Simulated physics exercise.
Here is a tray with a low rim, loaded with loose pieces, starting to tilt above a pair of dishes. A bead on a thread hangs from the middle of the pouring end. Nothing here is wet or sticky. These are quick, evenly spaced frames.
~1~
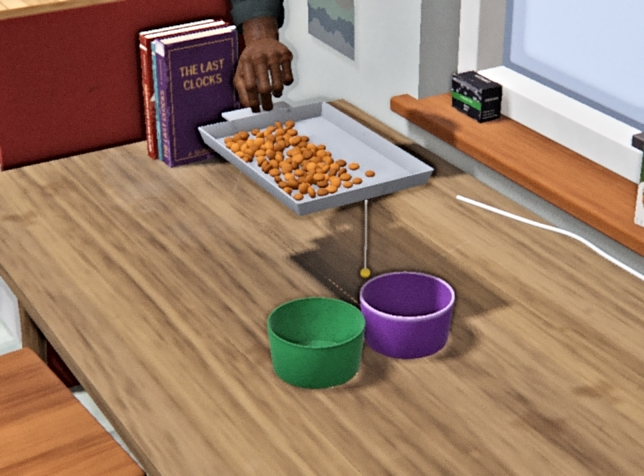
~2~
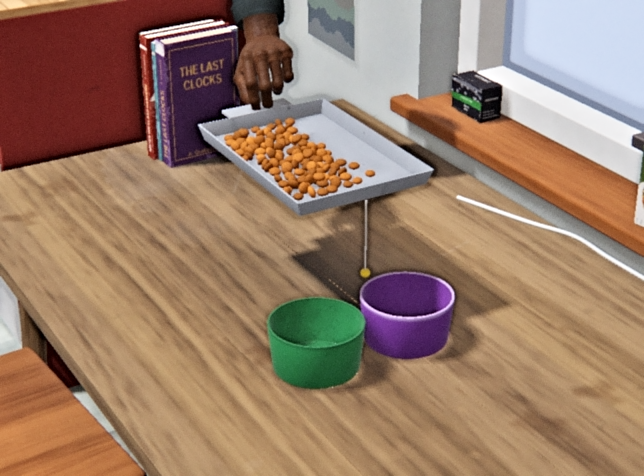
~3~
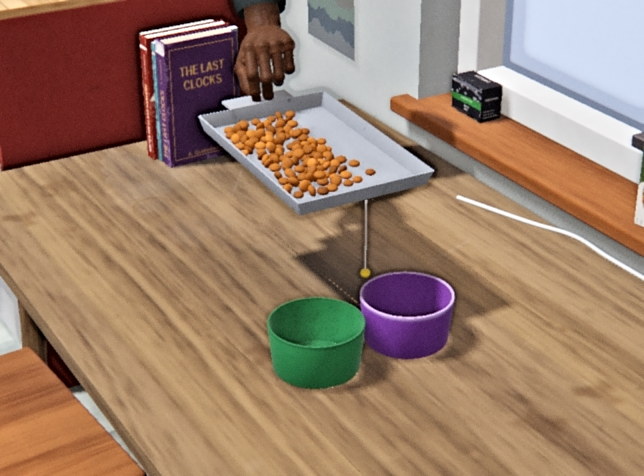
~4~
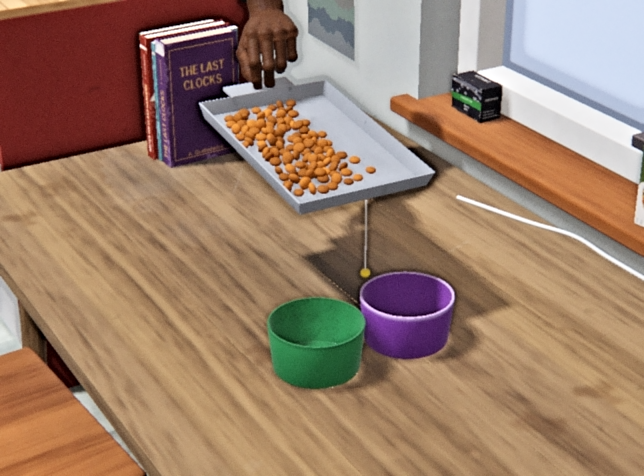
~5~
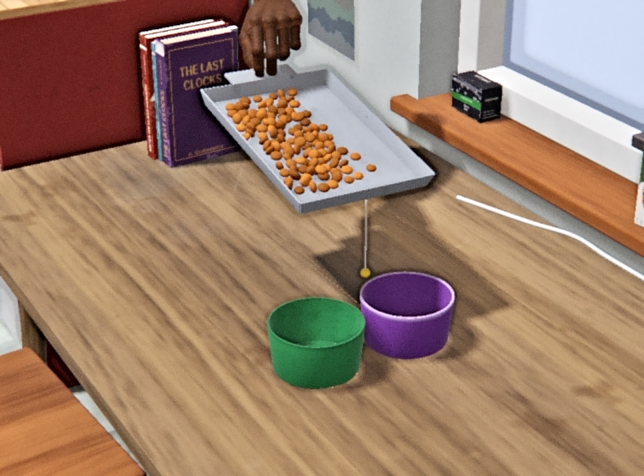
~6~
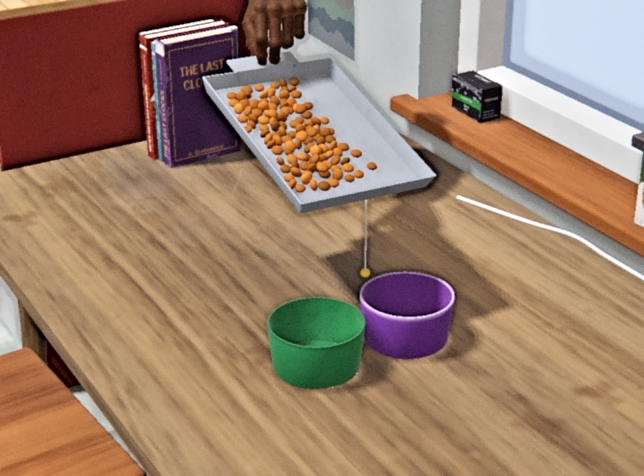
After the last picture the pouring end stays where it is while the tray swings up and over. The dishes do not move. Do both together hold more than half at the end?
They take more than half between them.
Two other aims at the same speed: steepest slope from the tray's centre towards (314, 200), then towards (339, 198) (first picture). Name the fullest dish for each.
One: The dish on the left. Two: The left-hand dish.
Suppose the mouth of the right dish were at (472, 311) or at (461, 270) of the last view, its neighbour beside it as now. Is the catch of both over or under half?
In turn: Under half; above a half.
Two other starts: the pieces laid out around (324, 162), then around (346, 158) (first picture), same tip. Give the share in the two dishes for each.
In turn 70 and 80 in a hundred.
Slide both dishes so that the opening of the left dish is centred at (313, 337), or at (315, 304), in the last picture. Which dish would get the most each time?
At the first place the right one, at the second the dish on the right.
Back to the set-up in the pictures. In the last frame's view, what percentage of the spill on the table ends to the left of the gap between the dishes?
Close to 10 per cent.
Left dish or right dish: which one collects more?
Fuller: Right.
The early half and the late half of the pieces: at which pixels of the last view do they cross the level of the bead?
First near (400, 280), later near (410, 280).
Soon, tray tipped steeply; most on the tray; a stray few in the right dish; a small part in the air.
A while on, tray tipped past a quarter turn; a small part on the tray; a small part in the left dish; about half in the right dish; a small part outside both; a small part in the air.
Towards the end, tray tipped past a quarter turn; a small part in the left dish; about two thirds in the right dish; about a quarter outside both.
Finally, tray tipped past a quarter turn; a small part in the left dish; about two thirds in the right dish; about a quarter outside both.
